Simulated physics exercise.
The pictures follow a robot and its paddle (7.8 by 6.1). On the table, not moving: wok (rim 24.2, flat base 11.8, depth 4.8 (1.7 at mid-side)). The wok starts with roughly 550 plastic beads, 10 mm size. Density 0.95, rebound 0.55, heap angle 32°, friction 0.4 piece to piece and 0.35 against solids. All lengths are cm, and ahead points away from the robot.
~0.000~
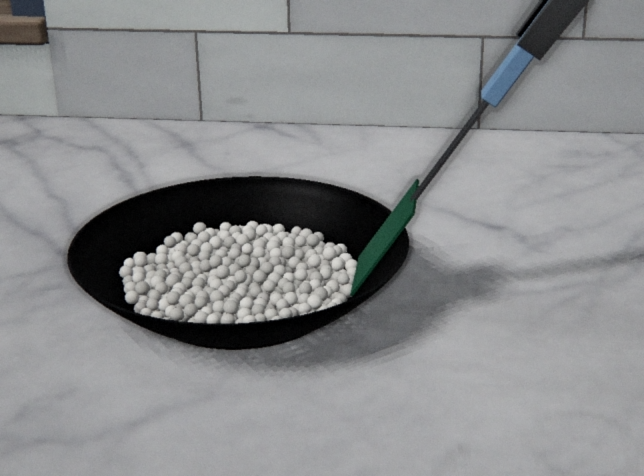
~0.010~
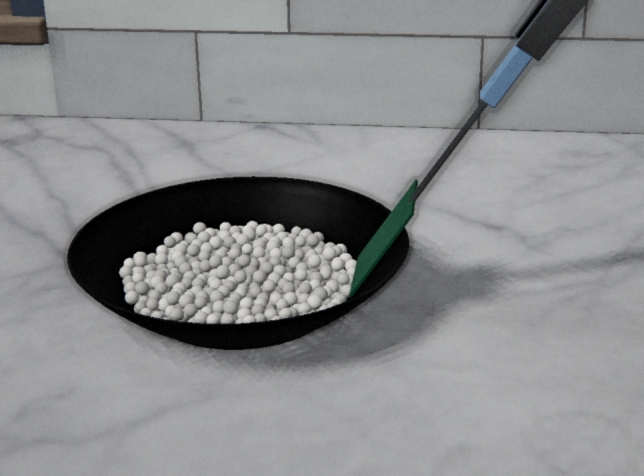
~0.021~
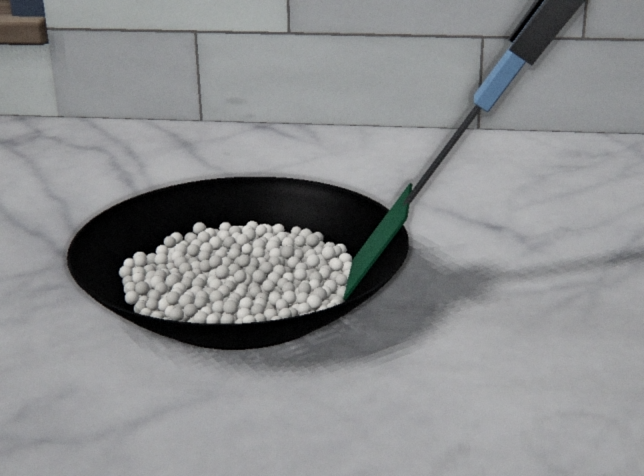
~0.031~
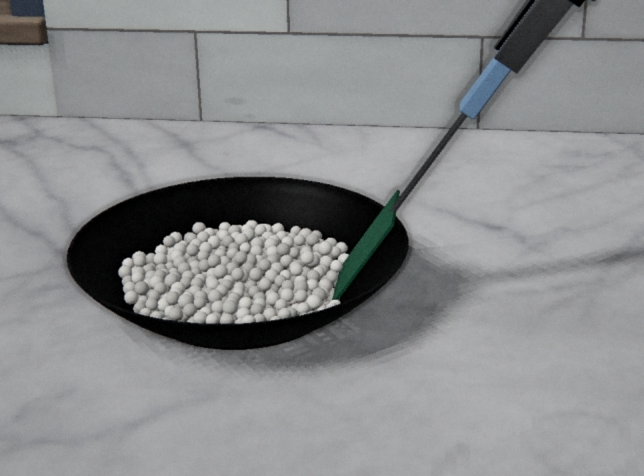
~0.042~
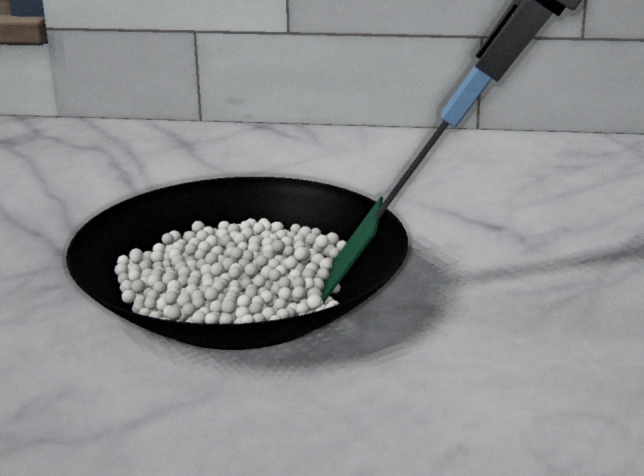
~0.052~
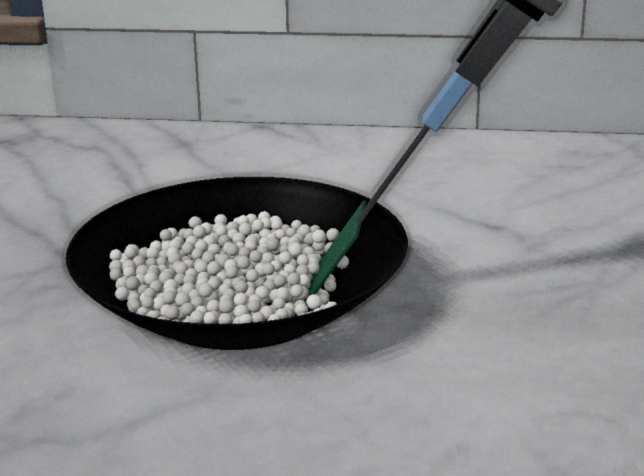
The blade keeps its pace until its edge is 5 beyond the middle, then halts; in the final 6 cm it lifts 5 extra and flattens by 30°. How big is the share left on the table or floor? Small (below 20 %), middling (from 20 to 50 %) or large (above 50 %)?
A small share, below 20 %, ends on the table or floor.
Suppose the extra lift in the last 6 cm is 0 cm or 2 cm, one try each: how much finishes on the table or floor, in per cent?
Some 5 and 5 per cent.
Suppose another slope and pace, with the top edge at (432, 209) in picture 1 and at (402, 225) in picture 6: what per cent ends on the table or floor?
Some 0 per cent.
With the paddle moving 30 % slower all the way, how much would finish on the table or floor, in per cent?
In that case some 5 per cent.
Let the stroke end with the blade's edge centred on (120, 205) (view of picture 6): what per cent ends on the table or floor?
Some 30 per cent.
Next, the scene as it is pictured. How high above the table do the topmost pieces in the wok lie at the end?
About 4.5 cm.
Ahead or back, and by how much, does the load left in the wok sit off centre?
Roughly 3.0 cm ahead.
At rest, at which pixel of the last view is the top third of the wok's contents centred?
Near (160, 258).
After 0.08 s, sloping 56°, highest piece 6 above the table; 548 in the wok.
After 0.10 s, sloping 46°, highest piece 7 above the table; 548 in the wok.
After 0.32 s, sloping 27°, highest piece 5 above the table; 489 in the wok, 50 on the table or floor, 9 on the blade or in flight.
After 1.37 s, sloping 27°, highest piece 5 above the table; 488 in the wok, 60 on the table or floor.
In the end, 488 in the wok, 60 on the table or floor. That is 11 % on the table or floor.
